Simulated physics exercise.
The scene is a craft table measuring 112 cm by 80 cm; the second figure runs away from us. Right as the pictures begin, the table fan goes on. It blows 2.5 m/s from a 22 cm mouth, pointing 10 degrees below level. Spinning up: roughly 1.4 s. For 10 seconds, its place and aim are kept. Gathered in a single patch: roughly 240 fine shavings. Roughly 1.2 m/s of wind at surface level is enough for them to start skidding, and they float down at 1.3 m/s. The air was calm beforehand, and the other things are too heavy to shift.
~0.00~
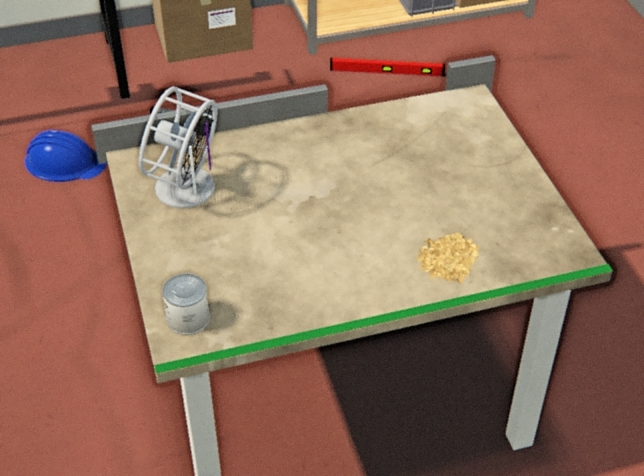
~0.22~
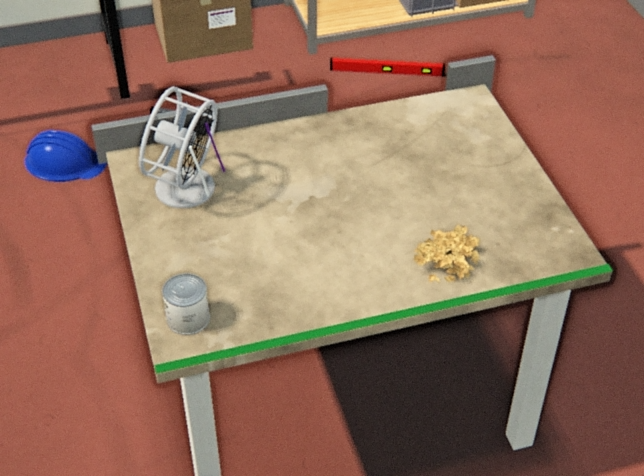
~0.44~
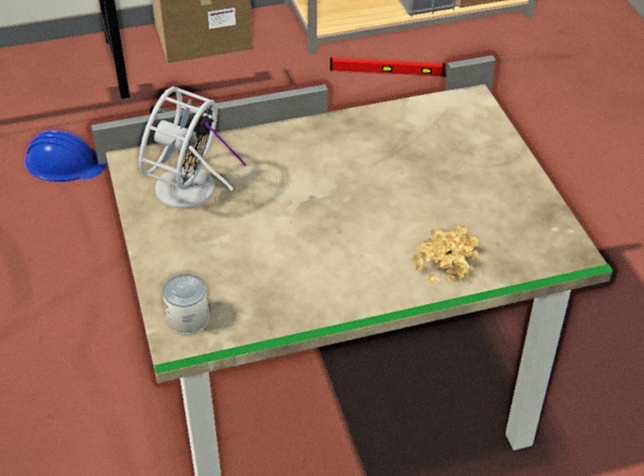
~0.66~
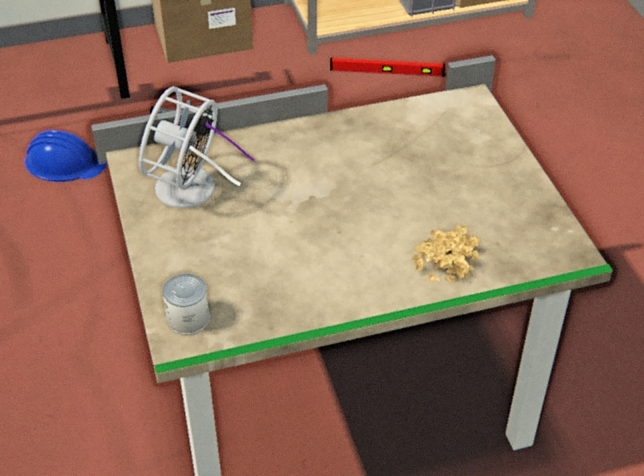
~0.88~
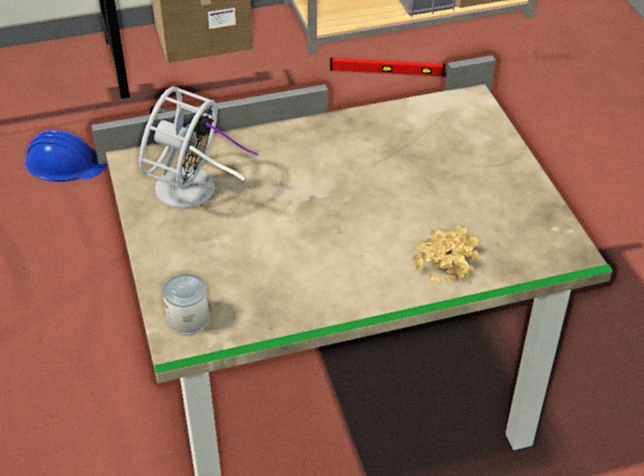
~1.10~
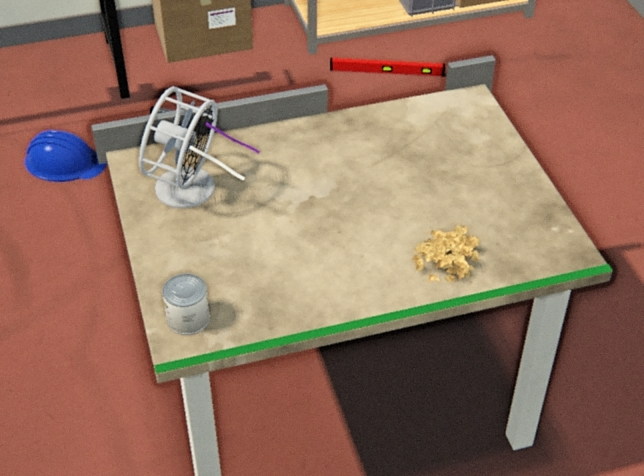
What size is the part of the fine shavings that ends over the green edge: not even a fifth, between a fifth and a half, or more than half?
Over half.
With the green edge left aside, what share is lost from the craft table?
The share comes to some 10 per cent.
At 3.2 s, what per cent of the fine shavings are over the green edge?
Close to 90 %.
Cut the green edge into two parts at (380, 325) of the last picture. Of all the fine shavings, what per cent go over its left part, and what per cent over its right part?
Estimate: Left ~ 0 %; right ~ 90 %.
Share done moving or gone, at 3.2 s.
That works out to some 100 %.
After 2.0 s the count stands so, 89 % are over the green edge.
After 3.2 s the count stands so, 89 % are over the green edge.
After 5.5 s the count stands so, 89 % are over the green edge.
After 10.0 s, at the end, 89 % are over the green edge.
